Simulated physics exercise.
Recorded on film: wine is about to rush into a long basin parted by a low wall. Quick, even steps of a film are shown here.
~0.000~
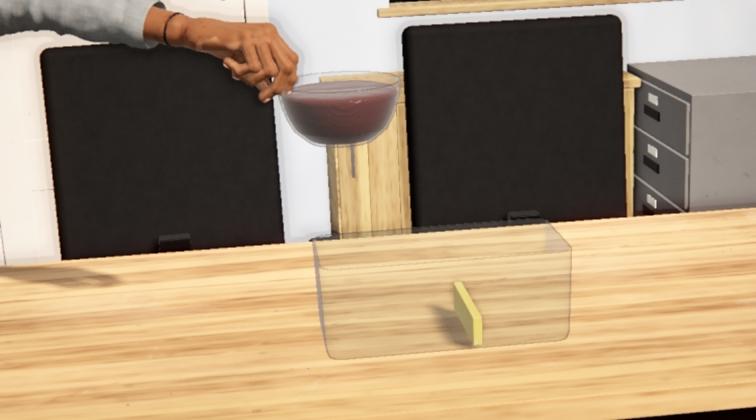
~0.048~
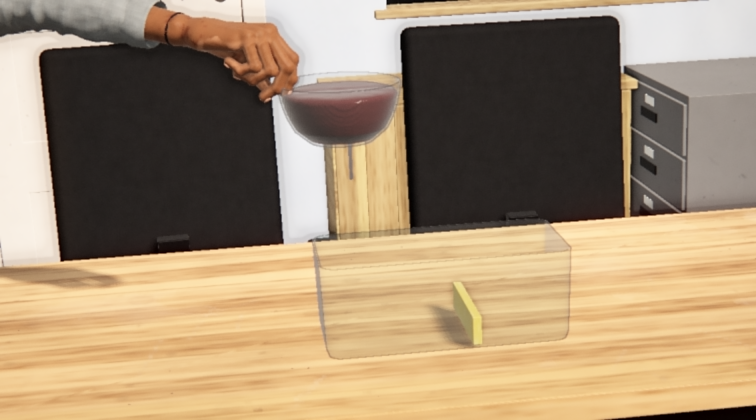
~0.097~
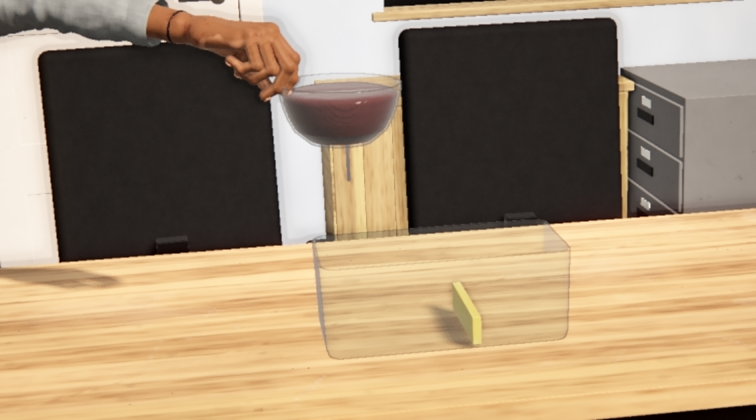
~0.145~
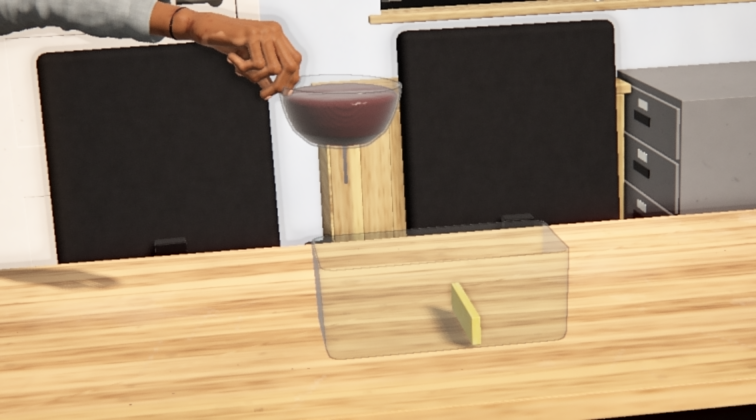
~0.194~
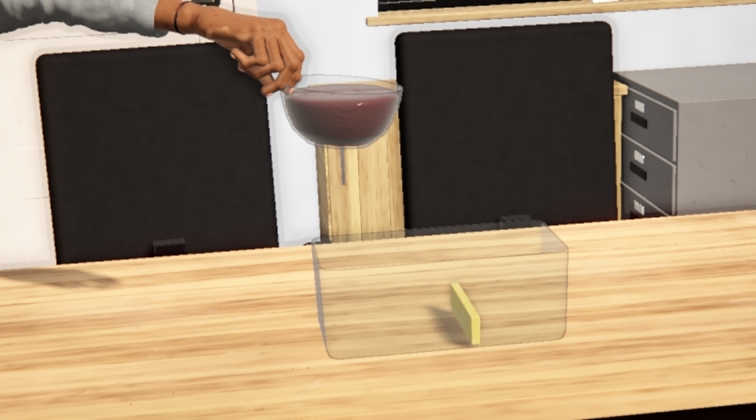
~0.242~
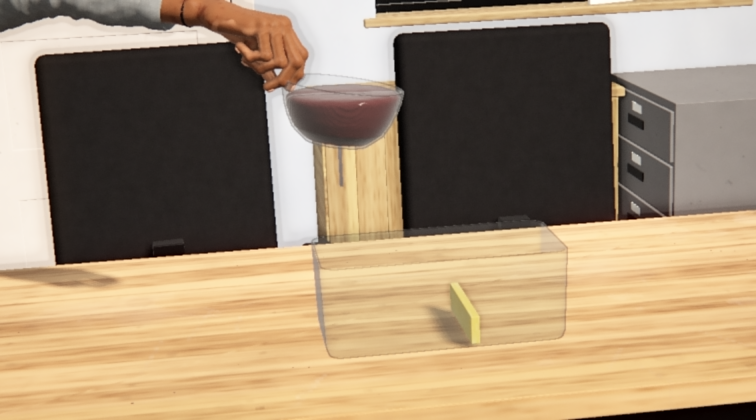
A hand reaching in from the upper left slowly tilts a clear bowl of dark red wine slightly to the right, its rim shifting only a little. Below it, a long transparent basin with a low yellow wall inside rests on a pale wooden table, with two black chairs and grey drawers behind. The view, from slightly above the table, drifts very gently, nudging the background leftward.
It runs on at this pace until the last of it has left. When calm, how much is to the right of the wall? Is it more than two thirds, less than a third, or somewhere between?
Most likely the amount right of the wall will lie in the middle range, one third to two thirds.
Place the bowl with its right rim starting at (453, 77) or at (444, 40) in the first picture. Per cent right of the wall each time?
Roughly 75 % and 75 %.
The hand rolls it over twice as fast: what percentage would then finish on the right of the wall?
Estimate: Around 35 %.
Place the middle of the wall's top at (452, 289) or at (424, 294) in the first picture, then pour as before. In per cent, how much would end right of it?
First some 75, then 90 per cent.
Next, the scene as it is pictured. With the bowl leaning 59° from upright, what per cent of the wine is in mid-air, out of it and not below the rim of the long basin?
35 %.
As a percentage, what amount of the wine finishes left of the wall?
I'd put it at around 40 %.
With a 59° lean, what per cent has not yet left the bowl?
Roughly 55 percent remains at that point.
A moment on, the bowl is tipped part way and 53 per cent is still to pour, 4 is left of the wall and 6 right of it.
Next, the bowl is tipped on its side and 7 per cent is still to pour, 21 is left of the wall and 58 right of it.
Then the bowl is tipped on its side and 0 per cent is still to pour, 39 is left of the wall and 60 right of it.
Later the bowl is tipped on its side and 0 per cent is still to pour, 39 is left of the wall and 60 right of it.
Finally, 39 per cent lies left of the wall, 60 right of it and 1 outside.
